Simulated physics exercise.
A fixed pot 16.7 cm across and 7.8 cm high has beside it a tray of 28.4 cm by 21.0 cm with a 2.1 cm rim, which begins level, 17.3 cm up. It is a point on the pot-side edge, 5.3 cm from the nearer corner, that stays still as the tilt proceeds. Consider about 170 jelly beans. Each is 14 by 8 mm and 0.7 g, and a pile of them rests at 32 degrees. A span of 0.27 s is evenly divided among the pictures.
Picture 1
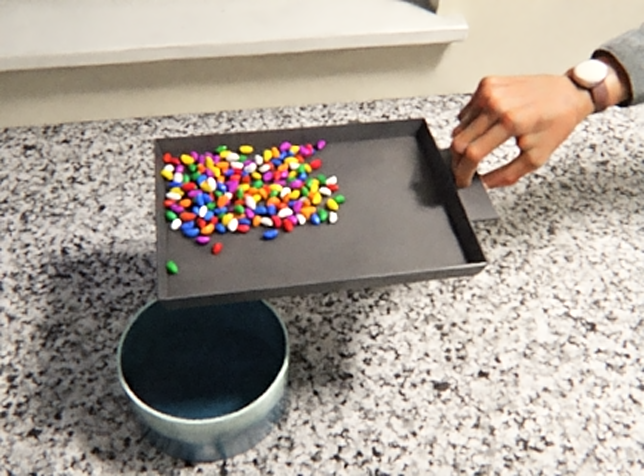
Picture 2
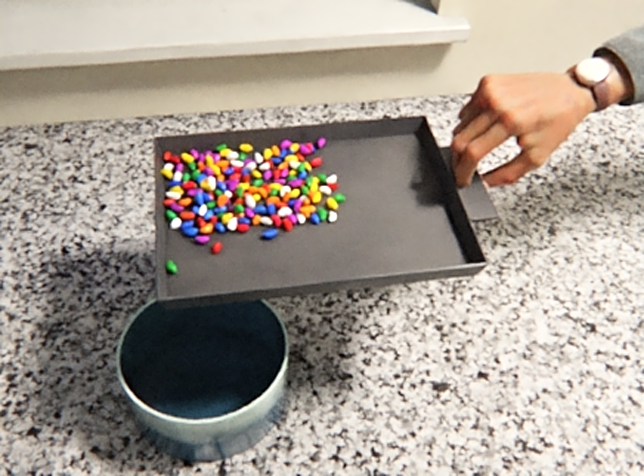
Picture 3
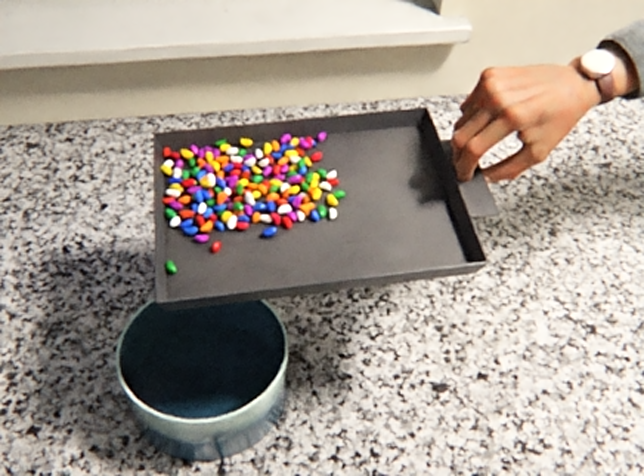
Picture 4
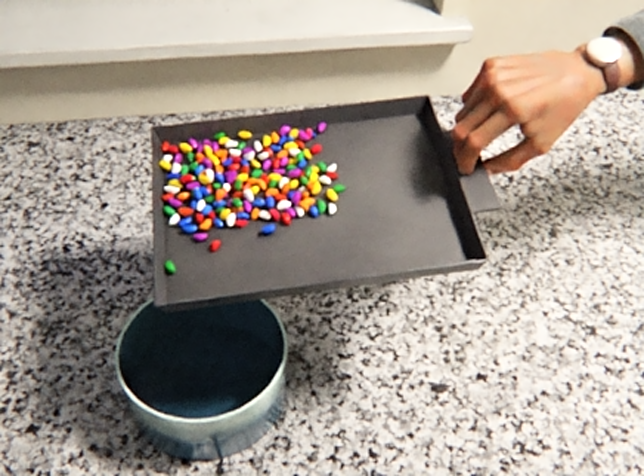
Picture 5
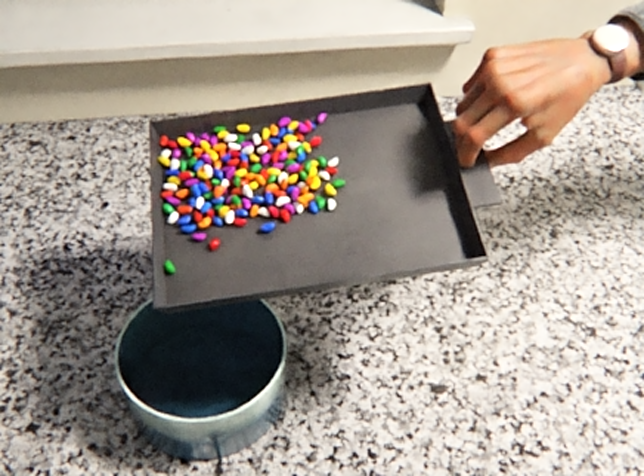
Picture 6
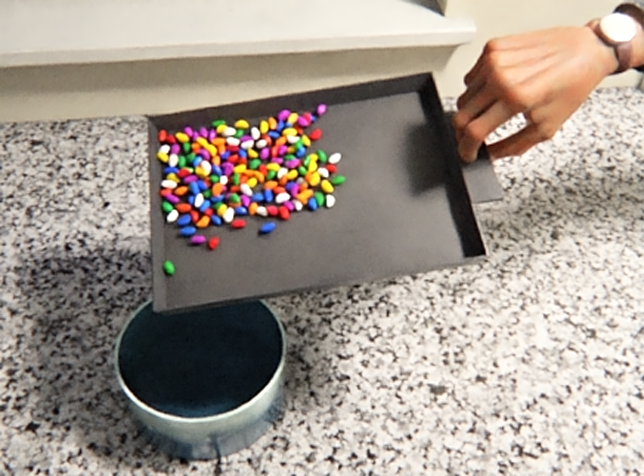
A hand wearing a watch gradually tilting a dark tray of colourful jelly beans above a blue pot, raising its right side.
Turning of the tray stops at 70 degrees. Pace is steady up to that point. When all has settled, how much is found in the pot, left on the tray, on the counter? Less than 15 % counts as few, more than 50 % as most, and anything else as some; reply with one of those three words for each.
Here it is: Pot: Most, tray: Some, counter: Few.
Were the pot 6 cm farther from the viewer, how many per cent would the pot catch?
It would be near 0 per cent.
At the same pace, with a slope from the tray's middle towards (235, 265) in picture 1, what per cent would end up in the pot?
About 70 per cent.
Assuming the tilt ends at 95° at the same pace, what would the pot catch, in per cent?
Roughly 95 percent.
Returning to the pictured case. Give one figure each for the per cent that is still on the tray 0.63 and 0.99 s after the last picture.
Estimates: 90; 55.
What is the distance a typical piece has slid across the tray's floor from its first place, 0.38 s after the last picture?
About 8 cm.
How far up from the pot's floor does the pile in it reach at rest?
Some 2.0 cm up.
Then, 0.38 s after the last picture, tilt 42 degrees; the tray holds 100 %, the pot 0 %.
Then, 0.63 s after the last picture, tilt 59 degrees; the tray holds 90 %, the pot 0 %.
Then, 0.99 s after the last picture, tilt 70 degrees; the tray holds 55 %, the pot 35 %.
In the end, pot 75 %, tray 25 %, counter 0 %.
